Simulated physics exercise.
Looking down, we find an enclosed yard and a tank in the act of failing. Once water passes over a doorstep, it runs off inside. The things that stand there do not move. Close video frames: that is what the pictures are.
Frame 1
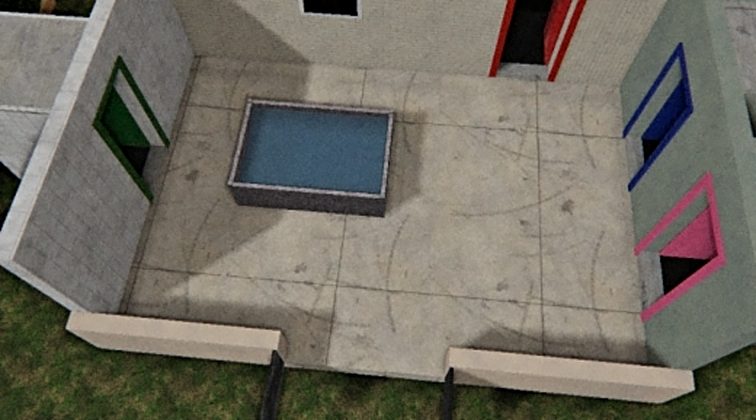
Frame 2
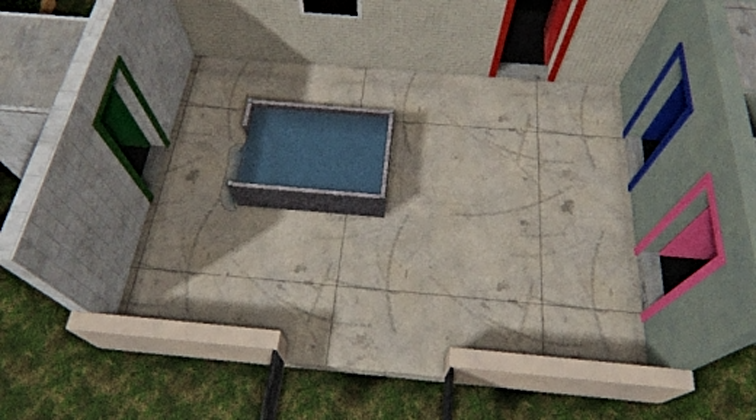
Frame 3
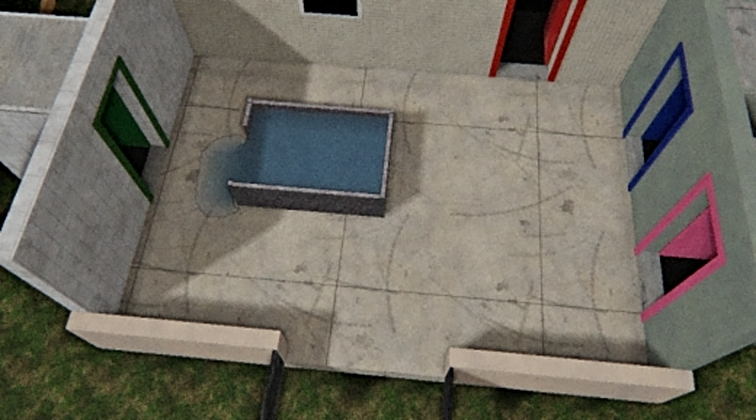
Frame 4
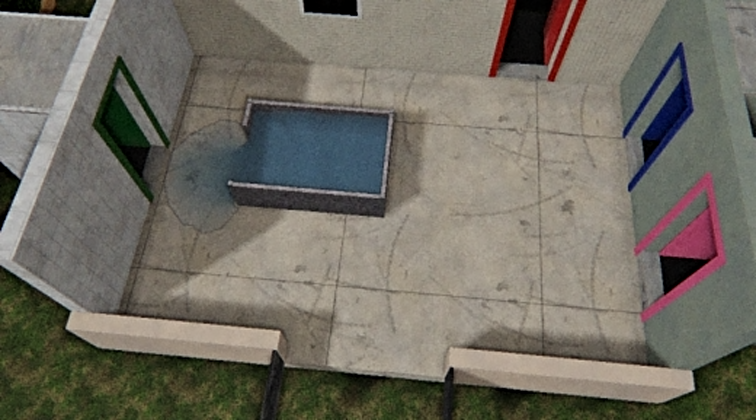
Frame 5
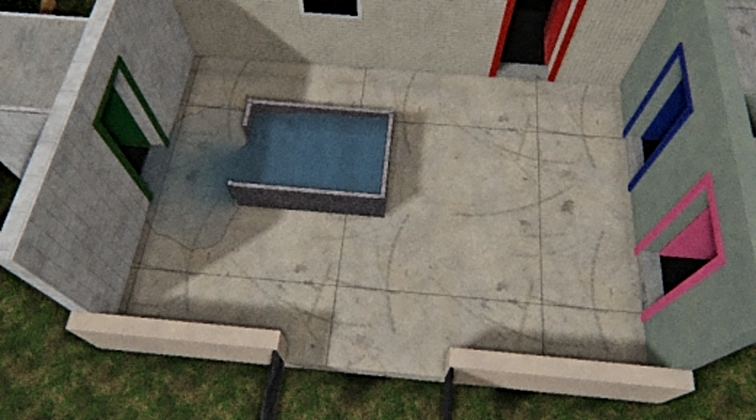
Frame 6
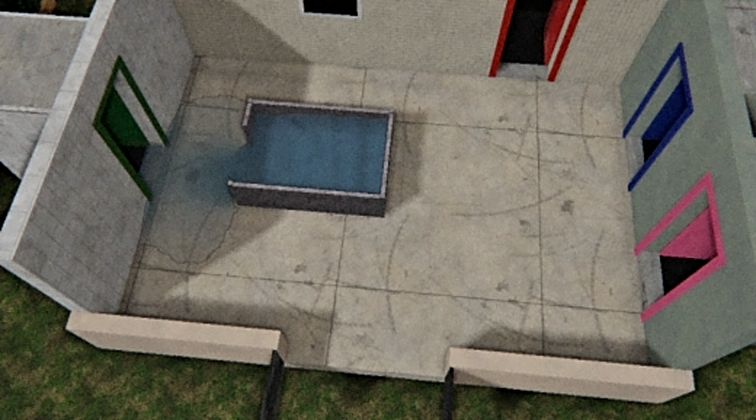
In a walled yard with green, red, blue and pink doorways, a tank of water opens at its left side, and water pours onto the paving, spreading left toward the green doorway and then along the left wall toward the viewer.
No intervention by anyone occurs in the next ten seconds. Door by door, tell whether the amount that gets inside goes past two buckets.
In order: The blue door is not overrun past two buckets; the red door is not overrun past two buckets; the green door is overrun past two buckets; the pink door is not overrun past two buckets.
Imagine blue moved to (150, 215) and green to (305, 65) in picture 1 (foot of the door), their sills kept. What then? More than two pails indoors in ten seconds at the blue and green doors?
Going through them, I find the blue door overflows and the green door escapes flooding.
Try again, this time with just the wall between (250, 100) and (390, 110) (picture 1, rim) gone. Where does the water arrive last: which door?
Answer: The one in pink.
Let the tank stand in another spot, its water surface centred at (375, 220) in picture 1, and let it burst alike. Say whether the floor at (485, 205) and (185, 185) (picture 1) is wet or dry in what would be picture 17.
In that order: Dry, awash.
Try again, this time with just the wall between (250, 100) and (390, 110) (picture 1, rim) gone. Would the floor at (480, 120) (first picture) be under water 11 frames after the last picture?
At that place: Covered.
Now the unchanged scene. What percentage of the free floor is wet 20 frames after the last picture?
Roughly 35 percent.
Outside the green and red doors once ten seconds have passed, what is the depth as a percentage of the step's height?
110 and 20 %, in that order.
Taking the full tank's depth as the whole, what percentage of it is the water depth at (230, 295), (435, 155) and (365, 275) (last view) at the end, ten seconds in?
Respectively 6, 2 and 6 per cent.
A moment on, water covers 15 % of the floor; the blue door not reached, the red door not reached, the green door far over two buckets in, the pink door not reached.
Next, water covers 15 % of the floor; the blue door not reached, the red door not reached, the green door far over two buckets in, the pink door not reached.
Then, water covers 35 % of the floor; the blue door not reached, the red door not reached, the green door far over two buckets in, the pink door not reached.
Later, water covers 65 % of the floor; the blue door not reached, the red door wet at the sill, nothing in, the green door far over two buckets in, the pink door not reached.
In the end, water covers 95 % of the floor; the blue door wet at the sill, nothing in, the red door wet at the sill, nothing in, the green door far over two buckets in, the pink door wet at the sill, nothing in.
